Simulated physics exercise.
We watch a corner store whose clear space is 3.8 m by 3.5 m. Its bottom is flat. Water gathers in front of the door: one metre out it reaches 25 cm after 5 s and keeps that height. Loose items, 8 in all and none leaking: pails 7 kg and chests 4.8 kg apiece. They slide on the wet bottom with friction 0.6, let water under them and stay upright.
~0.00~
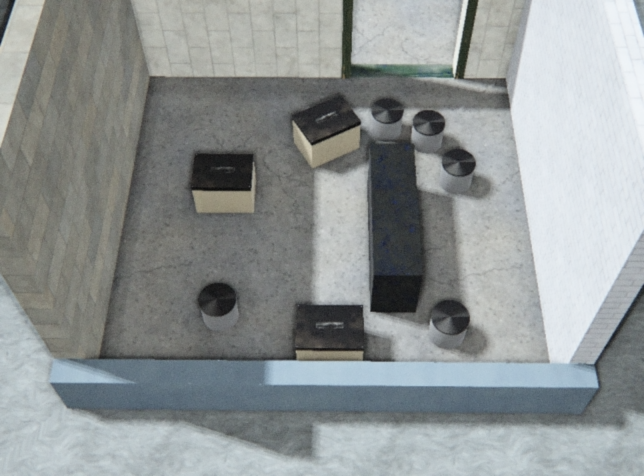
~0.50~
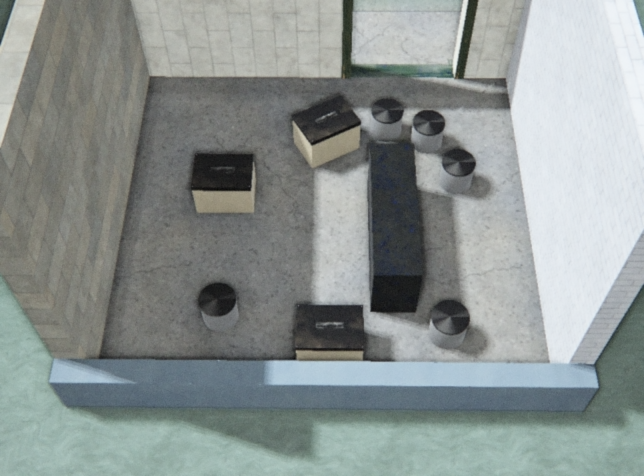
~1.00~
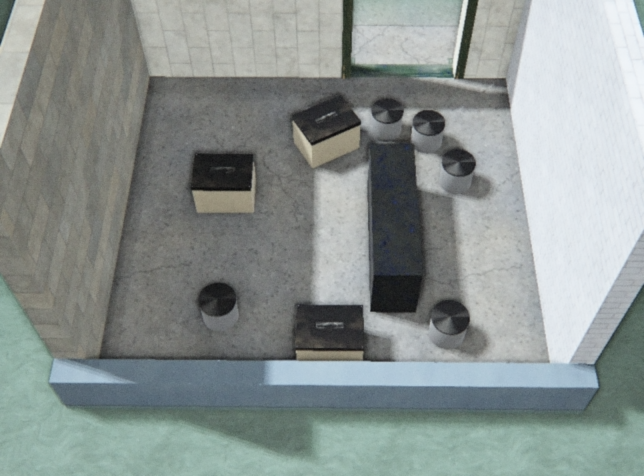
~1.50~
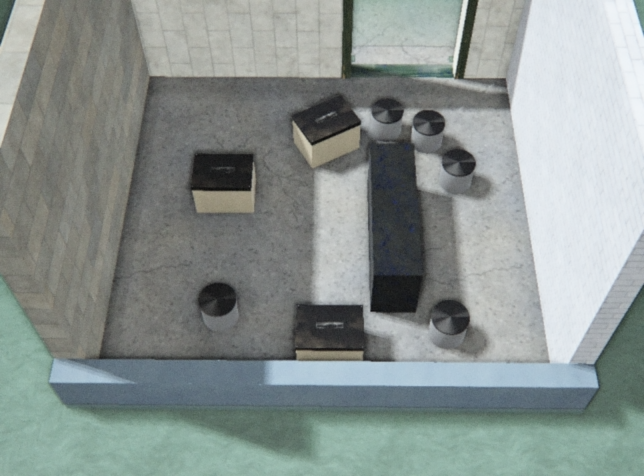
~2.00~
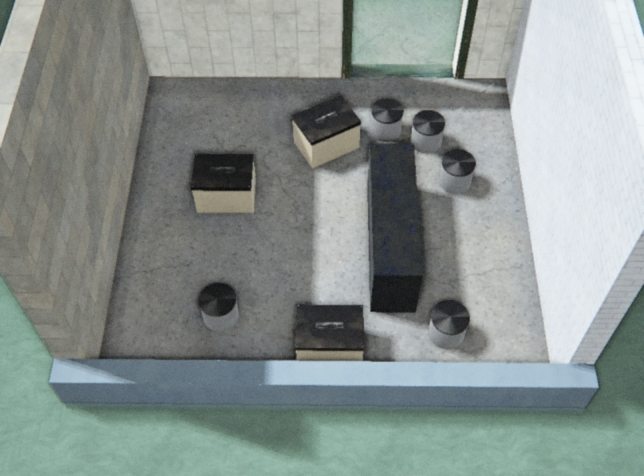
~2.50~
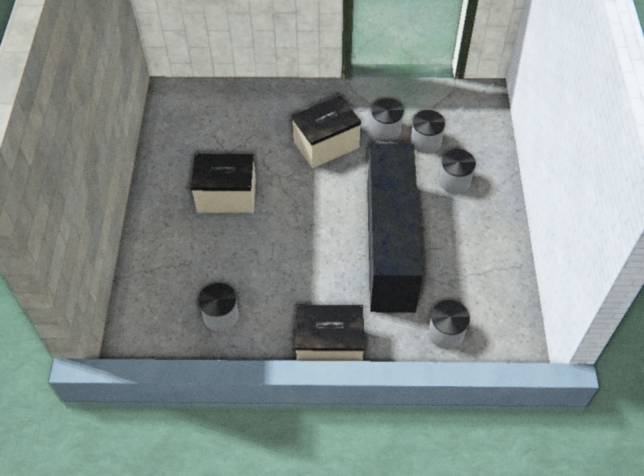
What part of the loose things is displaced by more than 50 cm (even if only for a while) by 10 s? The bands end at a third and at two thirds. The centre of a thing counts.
Share: Two thirds or above.
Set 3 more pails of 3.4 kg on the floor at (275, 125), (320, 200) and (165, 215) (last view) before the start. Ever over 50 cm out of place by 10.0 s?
In that order: Under, over, over.
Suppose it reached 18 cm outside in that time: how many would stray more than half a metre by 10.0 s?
Then 6.
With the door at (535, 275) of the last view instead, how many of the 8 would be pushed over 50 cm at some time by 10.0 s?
In that case 6 of them.
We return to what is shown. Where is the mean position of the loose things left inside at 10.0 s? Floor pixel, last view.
Near (271, 268).
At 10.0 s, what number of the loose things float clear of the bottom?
I count 7.
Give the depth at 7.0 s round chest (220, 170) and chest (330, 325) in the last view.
Roughly 5 and 5 cm.
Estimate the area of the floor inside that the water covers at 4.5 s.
About 5.0 m2.
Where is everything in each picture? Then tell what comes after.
In the first frame, a pail at (429, 122) rests on the ground; a chest at (326, 118) rests on the ground; 0.0 m2 under water; 0 of 8 have shifted.
In the second frame, a pail at (429, 122) rests on the ground; a chest at (326, 118), on the bottom; 0.0 m2 under water; 0 of 8 have shifted.
In the third frame, a pail at (429, 122) rests on the ground; a chest at (326, 118) rests on the ground; water covers 0.0 m2; 0 of 8 have shifted.
In the fourth frame, a pail at (429, 122), on the bottom; a chest at (326, 118), on the bottom; 0.0 m2 under water; 0 of 8 have shifted.
In the fifth frame, a pail at (429, 122) rests on the ground; a chest at (326, 118), on the bottom; water covers 0.0 m2; 0 of 8 have shifted.
In the sixth frame, a pail at (429, 122) rests on the ground; a chest at (326, 118) rests on the ground; 0.4 m2 under water; 0 of 8 have shifted.
After 3.5 s 0 of 8 are over 50 cm from their spots; 0 afloat.
After 4.5 s 1 of 8 are over 50 cm from their spots; 0 afloat.
After 7.0 s 5 of 8 are over 50 cm from their spots; 4 afloat.
After 10.0 s 7 of 8 are over 50 cm from their spots, and 7 have been at some point; 7 afloat.
